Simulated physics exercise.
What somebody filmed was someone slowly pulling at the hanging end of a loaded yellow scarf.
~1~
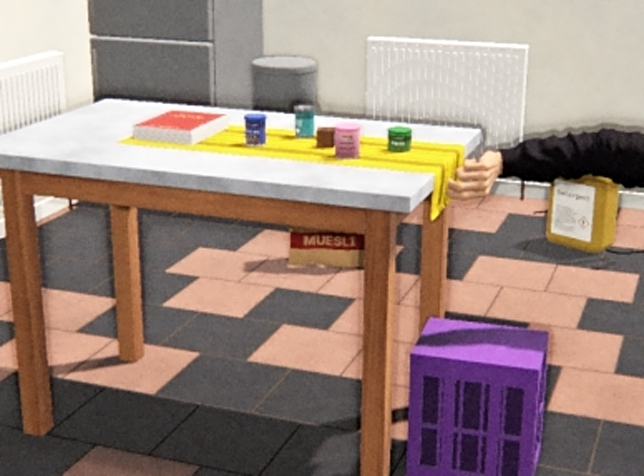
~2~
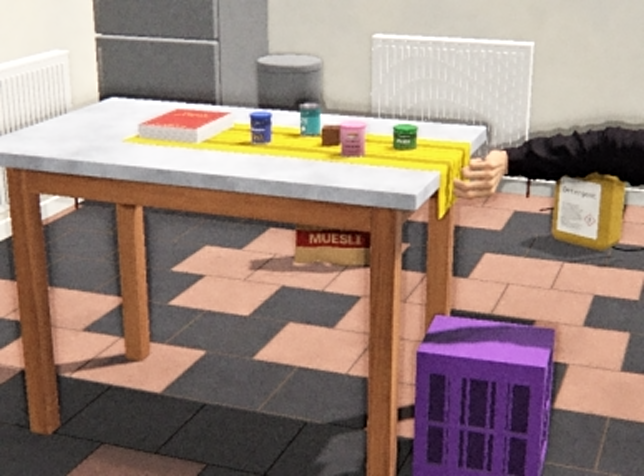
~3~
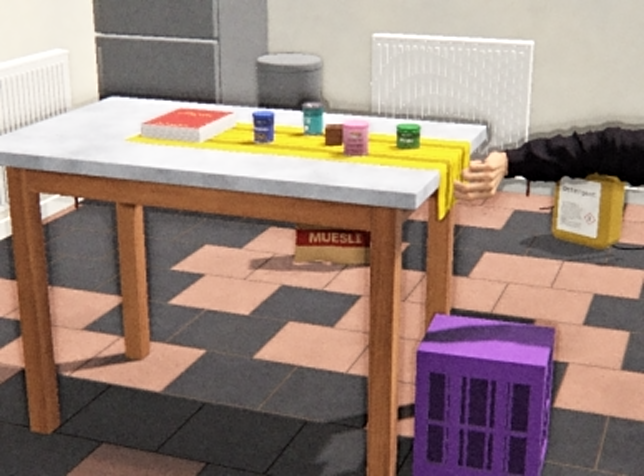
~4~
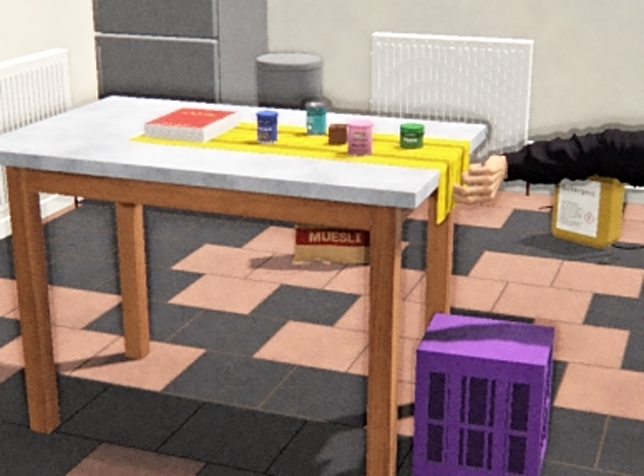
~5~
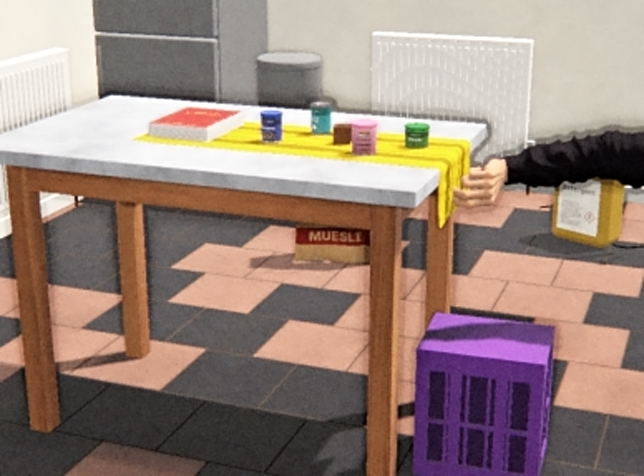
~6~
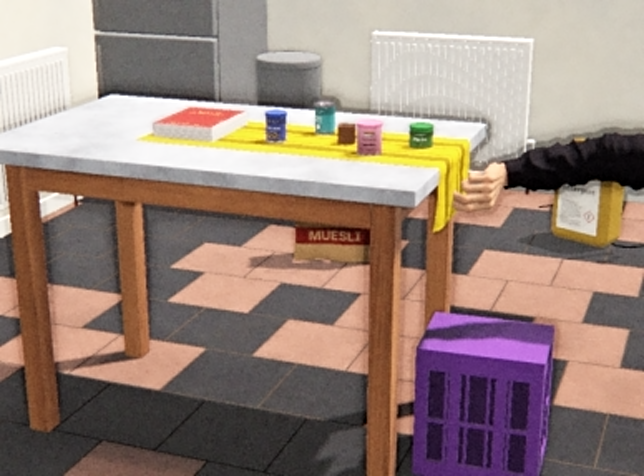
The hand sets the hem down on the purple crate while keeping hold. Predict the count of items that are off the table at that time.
Going over the edge will be three of them.
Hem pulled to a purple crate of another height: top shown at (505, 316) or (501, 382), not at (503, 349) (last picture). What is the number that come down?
If so, 2 and 4.
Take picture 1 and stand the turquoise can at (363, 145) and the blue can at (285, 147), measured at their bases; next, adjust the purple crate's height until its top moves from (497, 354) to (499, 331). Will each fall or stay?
Note: Turquoise can lost; blue can kept on top.
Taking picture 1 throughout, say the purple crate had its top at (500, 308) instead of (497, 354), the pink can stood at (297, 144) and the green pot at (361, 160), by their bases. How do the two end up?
Pink can: Safe; green pot: Lost.
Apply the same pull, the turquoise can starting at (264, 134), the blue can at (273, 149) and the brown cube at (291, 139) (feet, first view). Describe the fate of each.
The turquoise can ends up on top still, the blue can ends up on top still, the brown cube ends up on top still.
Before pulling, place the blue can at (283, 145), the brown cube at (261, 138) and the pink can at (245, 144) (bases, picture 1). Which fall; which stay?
Here's what happens: The blue can remains aboard, the brown cube remains aboard, the pink can remains aboard.
A little later, hem near (453, 247); all still up.
Next, hem near (453, 307); green pot and pink can gone.
Later still, hem on the crate; green pot, pink can and brown cube gone.
When it is over, hem on the crate; green pot, pink can and brown cube gone. Over the edge go three.
